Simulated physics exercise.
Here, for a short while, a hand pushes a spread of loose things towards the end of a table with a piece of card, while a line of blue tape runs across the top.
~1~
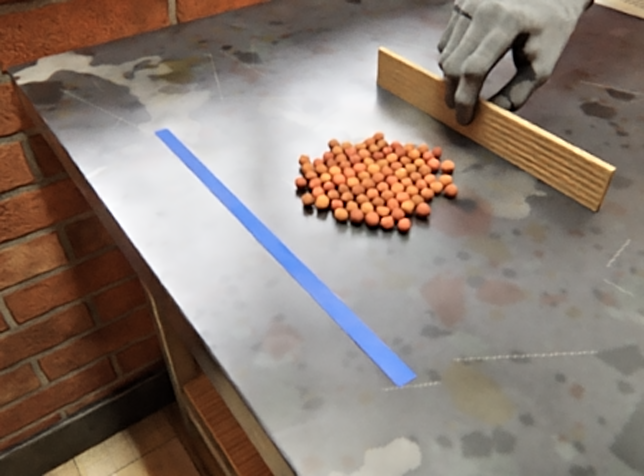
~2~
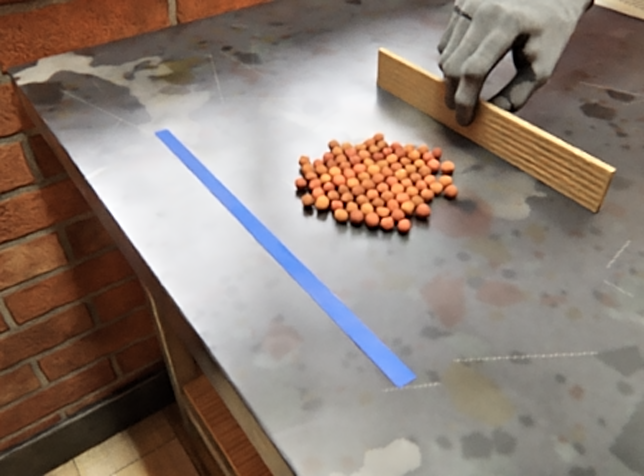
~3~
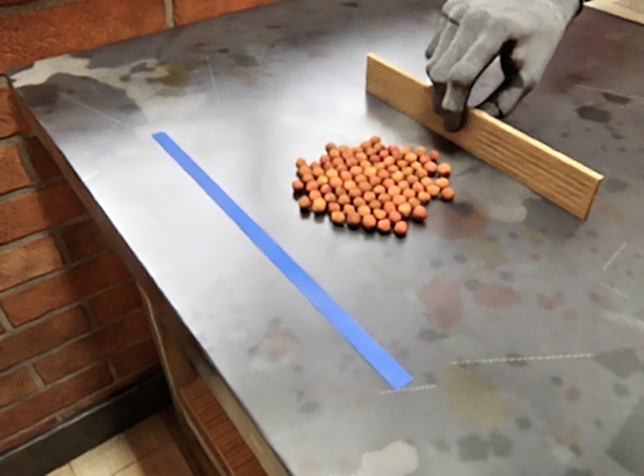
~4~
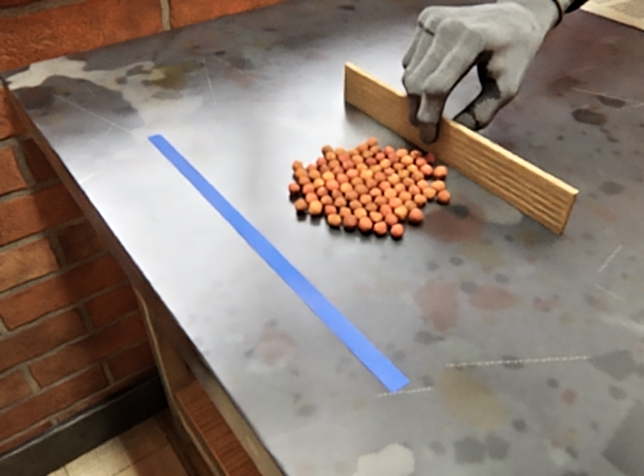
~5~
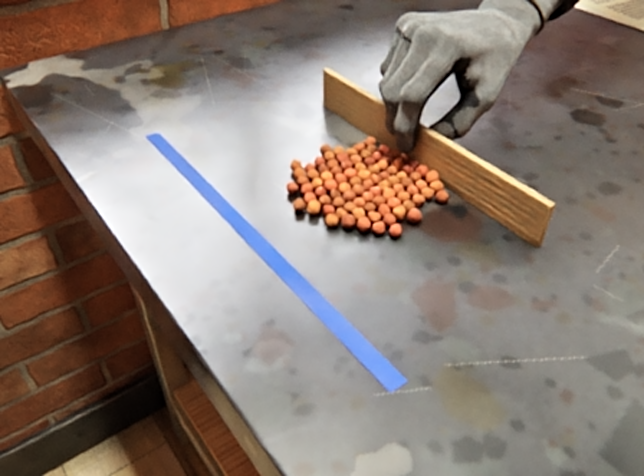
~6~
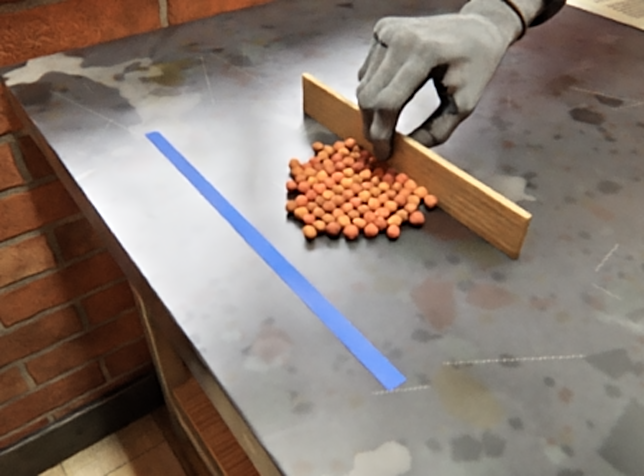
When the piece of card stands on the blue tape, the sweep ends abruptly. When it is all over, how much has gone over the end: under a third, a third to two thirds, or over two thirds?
Below a third.
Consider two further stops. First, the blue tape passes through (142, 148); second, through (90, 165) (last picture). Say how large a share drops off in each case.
20 % and 80 %.
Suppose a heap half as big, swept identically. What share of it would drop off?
0 per cent, roughly.
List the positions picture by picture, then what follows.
In the first frame, piece of card at (584, 177), at rest; blue tape at (169, 139), about a palm's width from the edge; edge at (158, 281); the heap at (378, 180), clay pellets.
In the second frame, piece of card at (584, 178), at rest.
In the third frame, piece of card at (572, 185); the heap at (374, 183).
In the fourth frame, piece of card at (548, 199).
In the fifth frame, piece of card at (525, 211); the heap at (367, 186), a small part pushed along.
In the sixth frame, piece of card at (502, 222); blue tape at (160, 142); edge at (147, 284); the heap at (356, 190), most pushed along.
Soon after the last picture, piece of card still moving, near (321, 164); heap all on the table, its front near (243, 284).
A little later, piece of card stopped at the blue tape; heap a stray few over the edge.
Later still, piece of card stopped at the blue tape; heap a small part over the edge.
At rest, piece of card stopped at the blue tape; heap a small part over the edge.
